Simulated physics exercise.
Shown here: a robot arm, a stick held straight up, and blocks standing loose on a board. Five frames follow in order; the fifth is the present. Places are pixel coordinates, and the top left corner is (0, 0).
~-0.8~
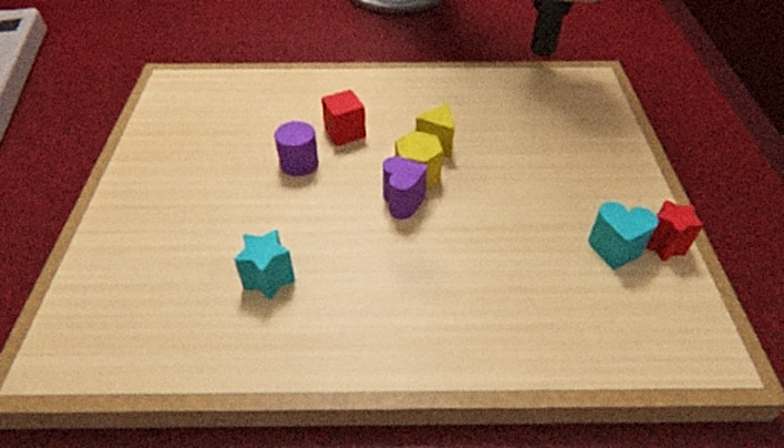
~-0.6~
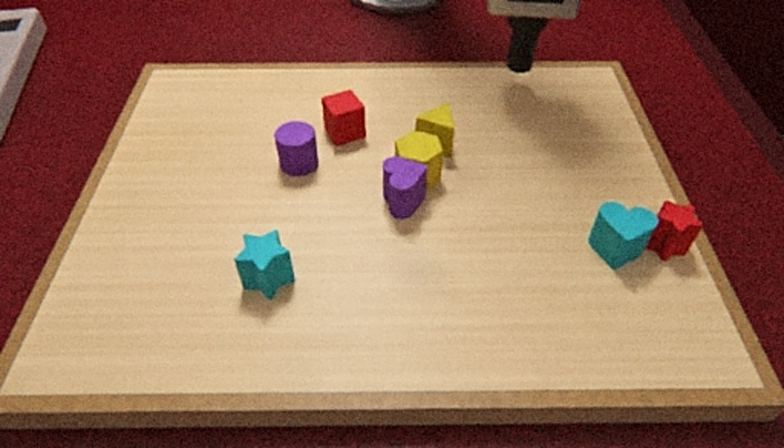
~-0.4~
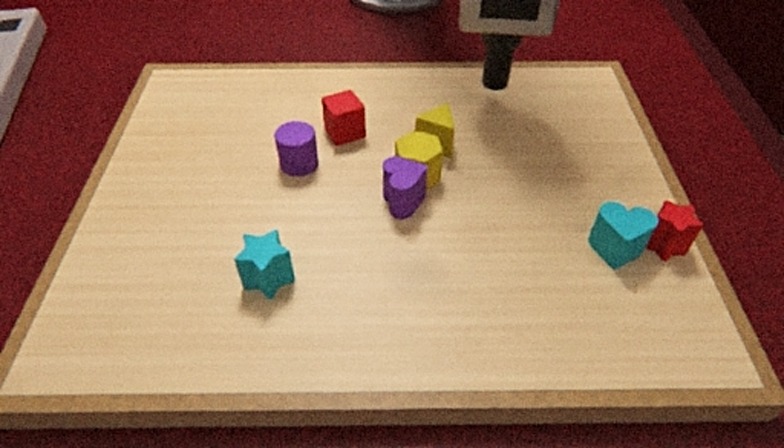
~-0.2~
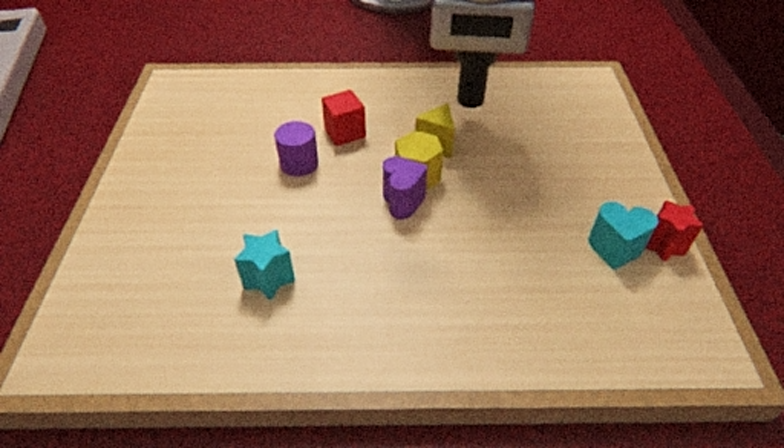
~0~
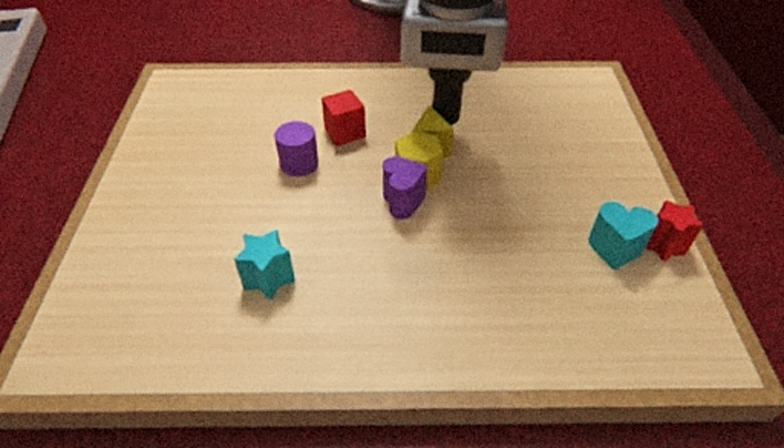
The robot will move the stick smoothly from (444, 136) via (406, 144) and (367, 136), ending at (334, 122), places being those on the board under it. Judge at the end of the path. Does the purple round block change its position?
Going by the path, no.
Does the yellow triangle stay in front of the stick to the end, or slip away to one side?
When the path ends, it will lie beside or behind the stick.
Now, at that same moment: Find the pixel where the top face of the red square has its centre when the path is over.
At pixel (296, 94).
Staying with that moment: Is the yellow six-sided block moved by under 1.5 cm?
Yes.
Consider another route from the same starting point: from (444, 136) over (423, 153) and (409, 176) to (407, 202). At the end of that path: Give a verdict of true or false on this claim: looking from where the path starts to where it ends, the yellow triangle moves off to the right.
My answer: True.
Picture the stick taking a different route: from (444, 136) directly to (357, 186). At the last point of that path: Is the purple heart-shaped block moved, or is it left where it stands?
That block is shifted.
On the path given first. One third of the way, stick at (406, 126); yellow triangle at (389, 127), turned 30° anticlockwise.
Two thirds of the way, stick at (366, 118); red square at (330, 98); yellow triangle at (382, 128), turned 45° anticlockwise.
At the end, stick at (332, 104); purple round block not moved; red square at (296, 94), turned 40° anticlockwise; yellow six-sided block not moved; yellow triangle at (382, 128), turned 45° anticlockwise.
